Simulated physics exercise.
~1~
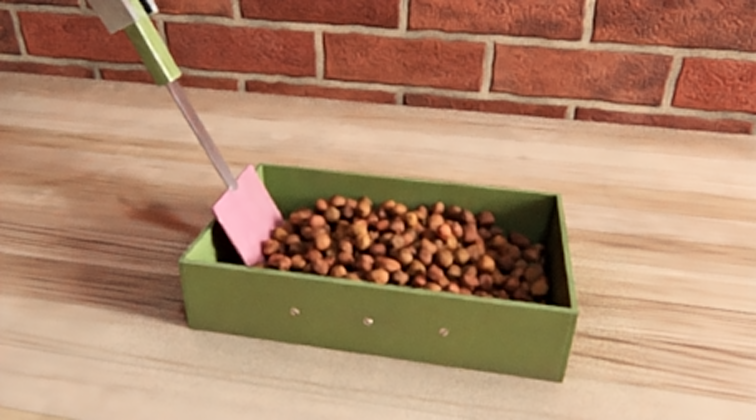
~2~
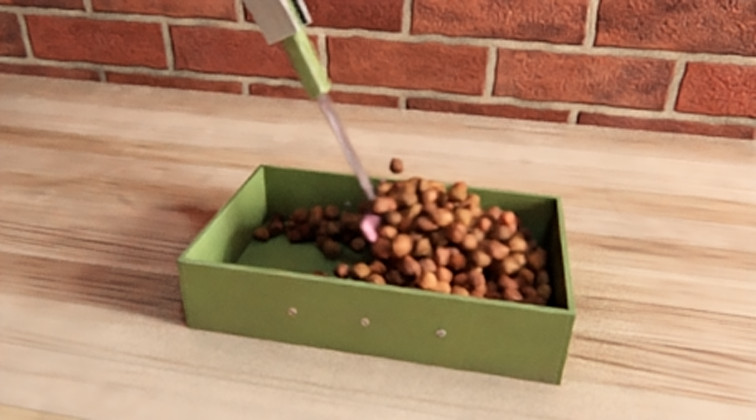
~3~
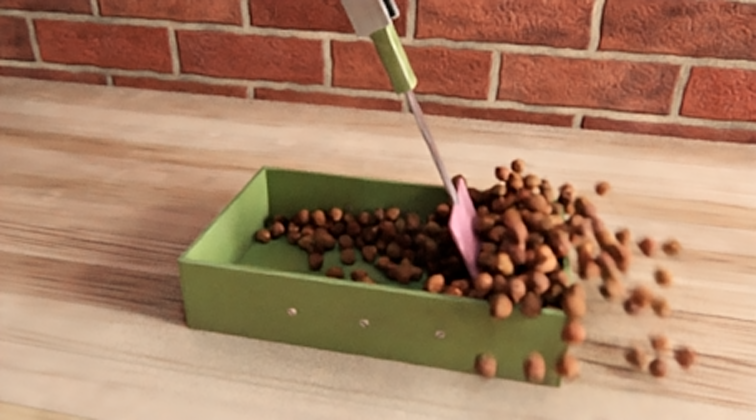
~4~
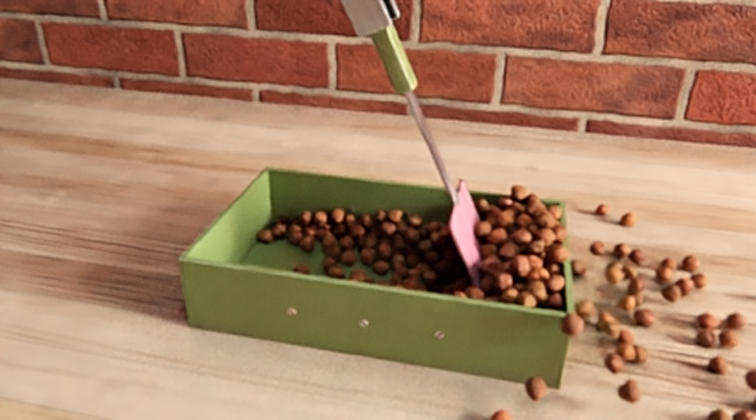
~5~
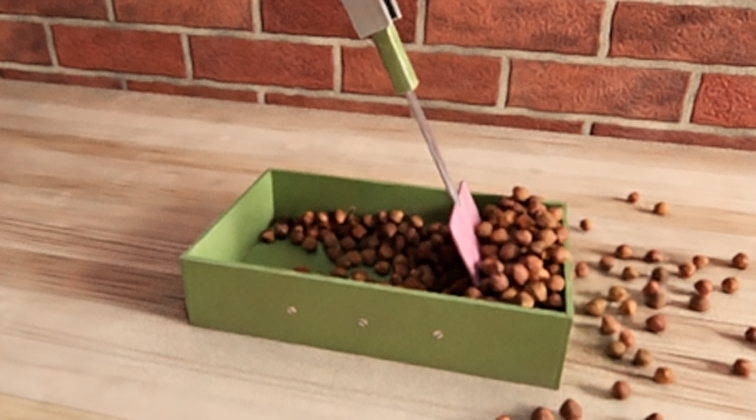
The clip opens on a green tray filled with hazelnuts, standing on a wooden table before a brick wall, with a pink-bladed turner held by a robot at its left end. The turner sweeps right through the nuts, baring part of the tray floor and piling them into a heap. It pushes on toward the right end, and many nuts spill over the rim. The blade then stays still while the spilled nuts scatter across the table. At the end, most of the nuts remain in the unmoved tray, heaped highest at the right, with a smaller share lying outside.
